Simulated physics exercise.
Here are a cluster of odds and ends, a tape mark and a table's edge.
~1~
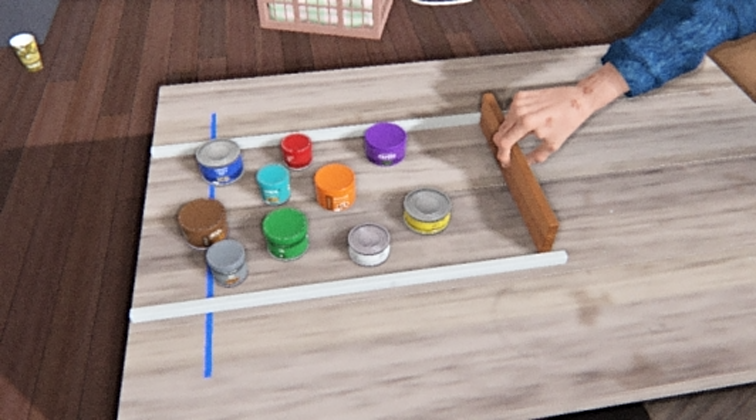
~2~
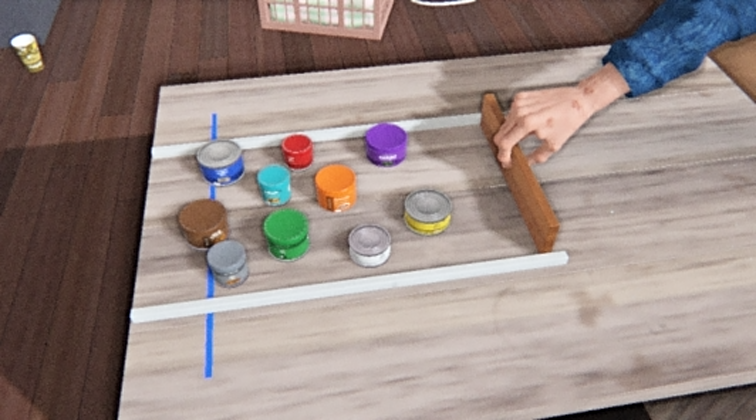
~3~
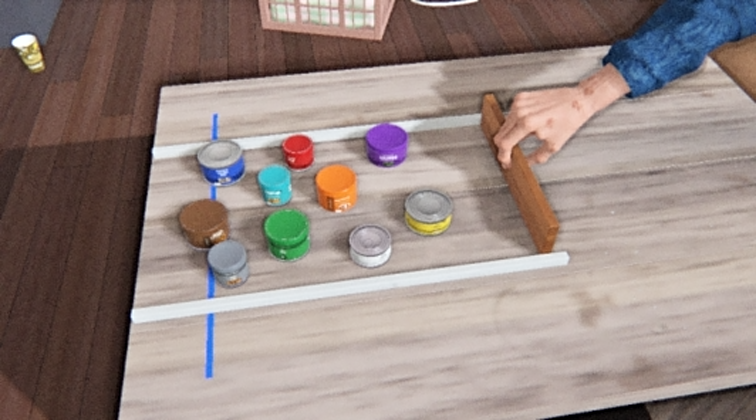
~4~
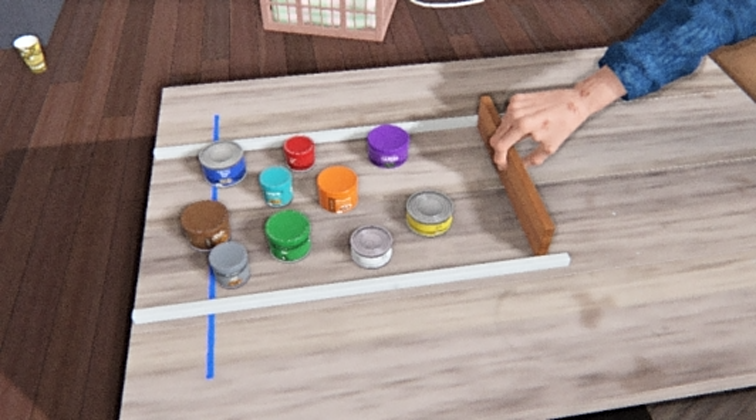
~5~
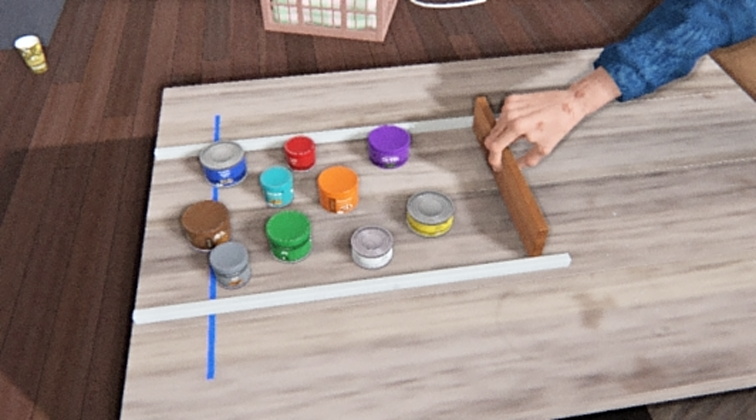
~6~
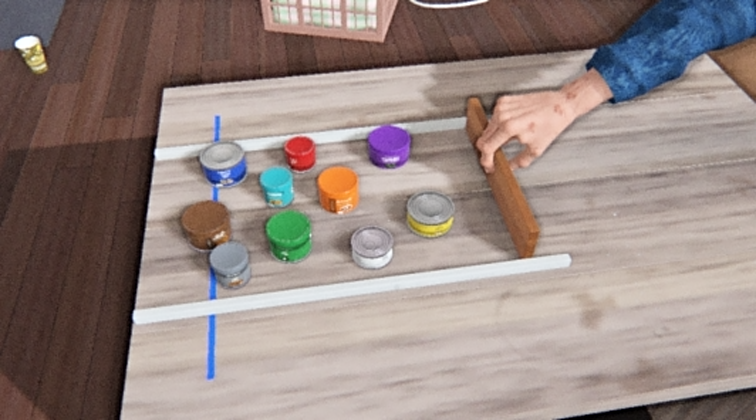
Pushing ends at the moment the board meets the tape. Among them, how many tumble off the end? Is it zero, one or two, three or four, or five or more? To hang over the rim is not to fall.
Most likely just one, perhaps two, will tumble off the end.
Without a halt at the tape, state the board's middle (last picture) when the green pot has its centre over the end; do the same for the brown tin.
First it's close to (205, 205), next close to (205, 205).
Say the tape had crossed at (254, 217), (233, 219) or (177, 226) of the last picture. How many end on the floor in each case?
You'd get 0, then 1, then 6.
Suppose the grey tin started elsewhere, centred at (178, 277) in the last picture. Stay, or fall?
From that start the object does not stay.
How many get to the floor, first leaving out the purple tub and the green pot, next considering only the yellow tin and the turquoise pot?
0 in the first case and 1 in the second.
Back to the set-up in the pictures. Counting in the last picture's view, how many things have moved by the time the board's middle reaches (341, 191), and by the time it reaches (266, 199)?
The first count is 6, and then it's 10.
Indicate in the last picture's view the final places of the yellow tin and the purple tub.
Roughly at (189, 238) and at (193, 165), in that order.
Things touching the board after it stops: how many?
Contact count: 4.
Early on, none off yet; brown tin at rest near (208, 226); blue pot at rest near (224, 164); grey tin at rest near (231, 266).
A while later, none off yet; brown tin moving near (201, 224); blue pot travelled about its own width near (171, 170); grey tin travelled about its own width near (183, 285).
Finally, the number that fall off is one or two; lost, blue pot.
